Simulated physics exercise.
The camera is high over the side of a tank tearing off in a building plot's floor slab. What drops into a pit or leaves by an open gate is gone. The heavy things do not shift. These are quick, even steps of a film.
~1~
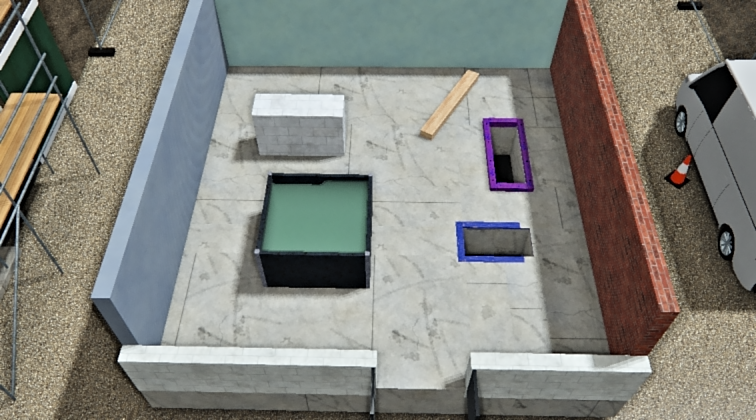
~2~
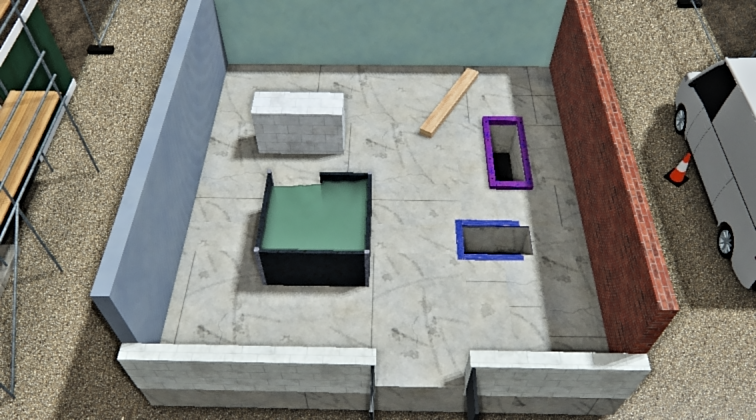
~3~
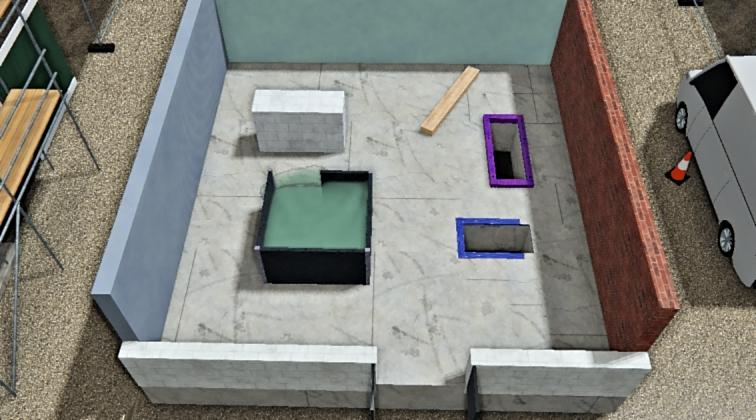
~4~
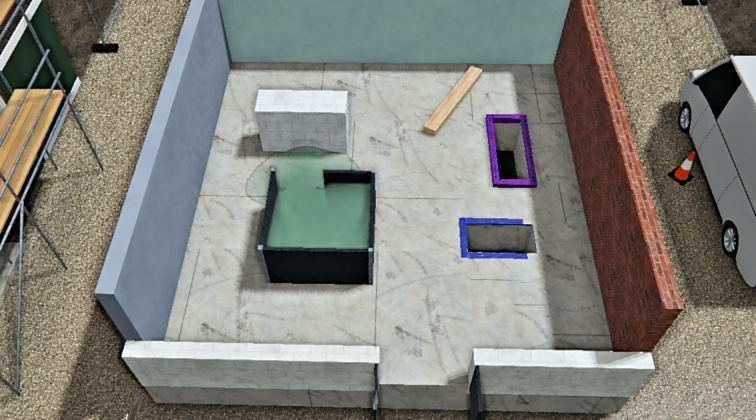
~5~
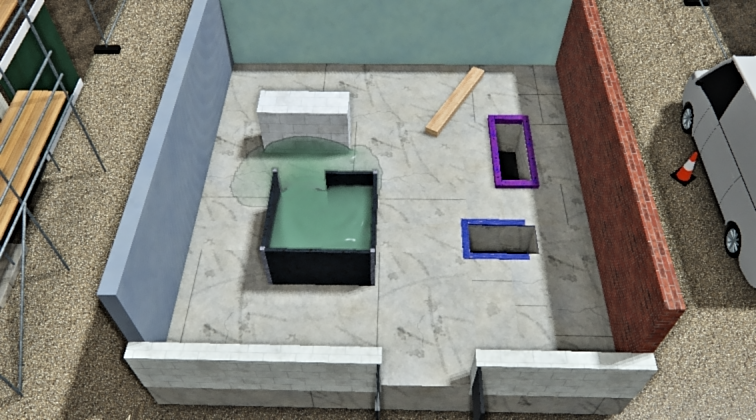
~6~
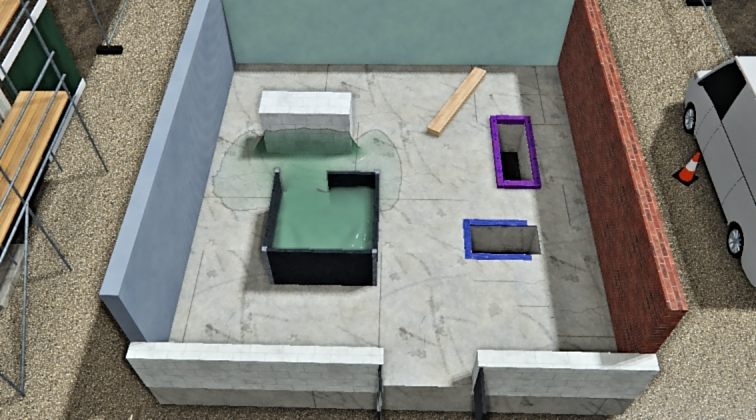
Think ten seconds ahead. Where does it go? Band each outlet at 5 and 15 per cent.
One by one: The gate takes under 5 %; the blue pit takes from 5 to 15 %; the purple pit takes under 5 %.
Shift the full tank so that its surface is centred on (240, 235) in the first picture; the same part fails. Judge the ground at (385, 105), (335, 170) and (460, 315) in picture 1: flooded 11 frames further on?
In turn: Dry, under water, free of water.
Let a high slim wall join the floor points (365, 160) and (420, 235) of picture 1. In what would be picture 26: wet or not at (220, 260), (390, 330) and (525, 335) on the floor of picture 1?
One after the other: Flooded, covered, not flooded.
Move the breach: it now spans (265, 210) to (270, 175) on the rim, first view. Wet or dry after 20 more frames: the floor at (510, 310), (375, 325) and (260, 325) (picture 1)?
As listed: Free of water, under water, awash.
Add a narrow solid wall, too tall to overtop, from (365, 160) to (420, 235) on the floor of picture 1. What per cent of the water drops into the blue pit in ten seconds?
Per cent: Blue 2.
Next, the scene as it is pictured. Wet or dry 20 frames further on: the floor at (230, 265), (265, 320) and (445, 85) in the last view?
In that order: Under water, wet, under water.
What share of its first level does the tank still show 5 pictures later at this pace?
Some 56 per cent.
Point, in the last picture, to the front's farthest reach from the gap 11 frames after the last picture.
Near (457, 66).
A moment on, water covers 15 % of the floor; the gate 0 %, the blue pit 0 %, the purple pit 0 %.
Next, water covers 35 % of the floor; the gate 0 %, the blue pit 0 %, the purple pit 1 %.
Then, water covers 55 % of the floor; the gate 0 %, the blue pit 2 %, the purple pit 2 %.
Later, water covers 75 % of the floor; the gate 0 %, the blue pit 6 %, the purple pit 2 %.
In the end, water covers 95 % of the floor; the gate 1 %, the blue pit 11 %, the purple pit 2 %.
